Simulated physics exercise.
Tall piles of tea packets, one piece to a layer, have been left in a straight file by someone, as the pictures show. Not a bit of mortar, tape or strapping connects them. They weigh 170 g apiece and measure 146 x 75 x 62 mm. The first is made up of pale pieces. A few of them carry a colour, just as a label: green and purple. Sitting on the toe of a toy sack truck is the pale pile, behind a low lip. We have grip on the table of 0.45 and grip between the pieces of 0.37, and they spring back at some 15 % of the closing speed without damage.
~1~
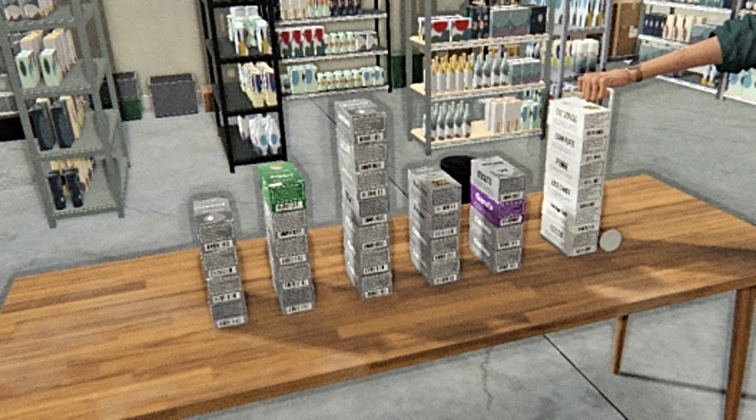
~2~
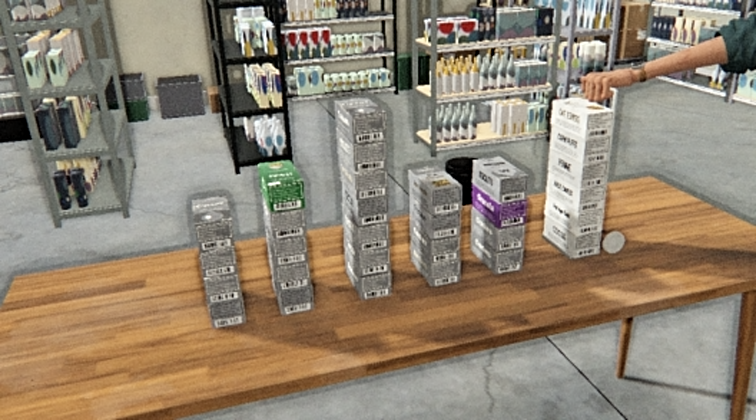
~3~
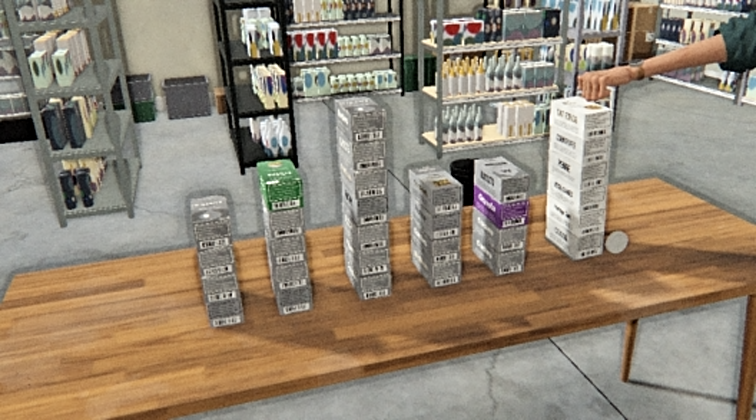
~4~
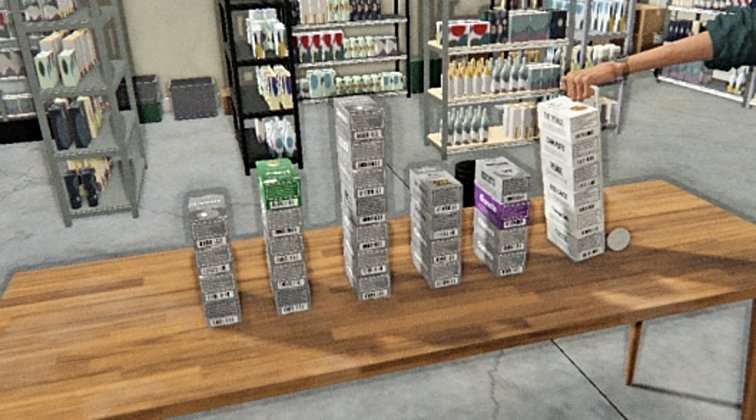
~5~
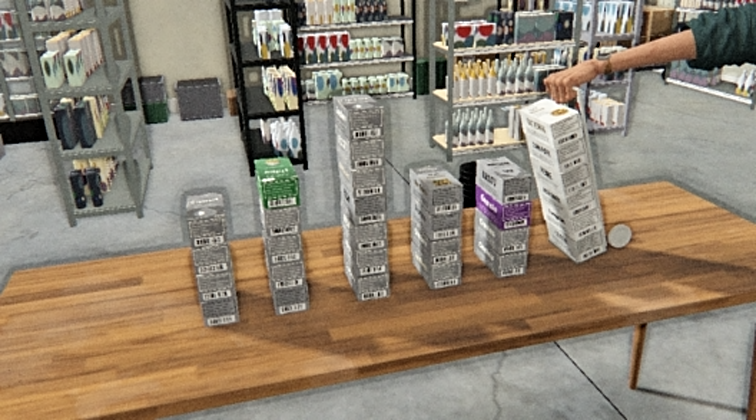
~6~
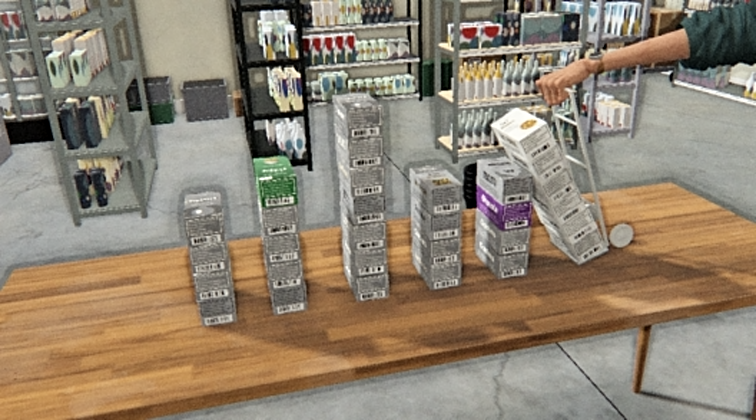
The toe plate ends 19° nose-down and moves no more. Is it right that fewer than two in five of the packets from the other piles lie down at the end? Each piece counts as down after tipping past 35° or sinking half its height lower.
No, more than two in five.
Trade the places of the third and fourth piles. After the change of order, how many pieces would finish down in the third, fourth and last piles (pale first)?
In that case third 7, fourth 4, last 4.
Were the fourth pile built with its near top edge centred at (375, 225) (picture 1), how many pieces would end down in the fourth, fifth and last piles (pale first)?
The tally would be fourth 3, then fifth 5, then last 4.
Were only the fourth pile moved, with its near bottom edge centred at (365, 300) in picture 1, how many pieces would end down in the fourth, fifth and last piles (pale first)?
Then fourth 7, fifth 5, last 4.
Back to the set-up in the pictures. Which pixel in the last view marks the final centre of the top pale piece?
In the last view it ends up close to (387, 218).
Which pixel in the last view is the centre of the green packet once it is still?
Its middle finishes near pixel (52, 317) of the last picture.
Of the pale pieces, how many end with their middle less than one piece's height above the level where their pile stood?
2 pale pieces.
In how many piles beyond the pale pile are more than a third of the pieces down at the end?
Total count: 5.
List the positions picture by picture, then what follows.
In the first frame (pixels give the middle of a visible side; the camera moves round a little), truck frame 0° forward; purple packet (483, 205); green packet (288, 198); none of the others has stirred.
Truck frame 0° forward; green packet (287, 197), in the second frame.
Truck frame 2° forward; green packet (285, 196), in the third frame.
Truck frame 9° forward, top of the pale pile leaning 9°; green packet (283, 195); none of the others has stirred, in the fourth frame.
Truck frame (585, 124) 16° forward, top of the pale pile leaning 17°; green packet (281, 194); none of the others has stirred, in the fifth frame.
Truck frame (579, 125) 19° forward, top of the pale pile leaning 29°; purple packet (489, 207); green packet (279, 193); none of the others has stirred, in the sixth frame.
Then, 0.69 s past the last view, 6 of the pale pile down; 3 of the 24 other packets down; purple packet 37° from how it stood, 33 mm lower.
Then, 1.33 s past the last view, 6 of the pale pile down; 19 of the 24 other packets down; purple packet 44° from how it stood, 48 mm lower; green packet 21° from how it stood, 49 mm lower.
In the end, 6 of the pale pile down; 23 of the 24 other packets down; green packet upside down; purple packet 45° from how it stood, 50 mm lower. That is 96 per cent. From the last view, middles, green packet near (52, 317), purple packet near (441, 233).
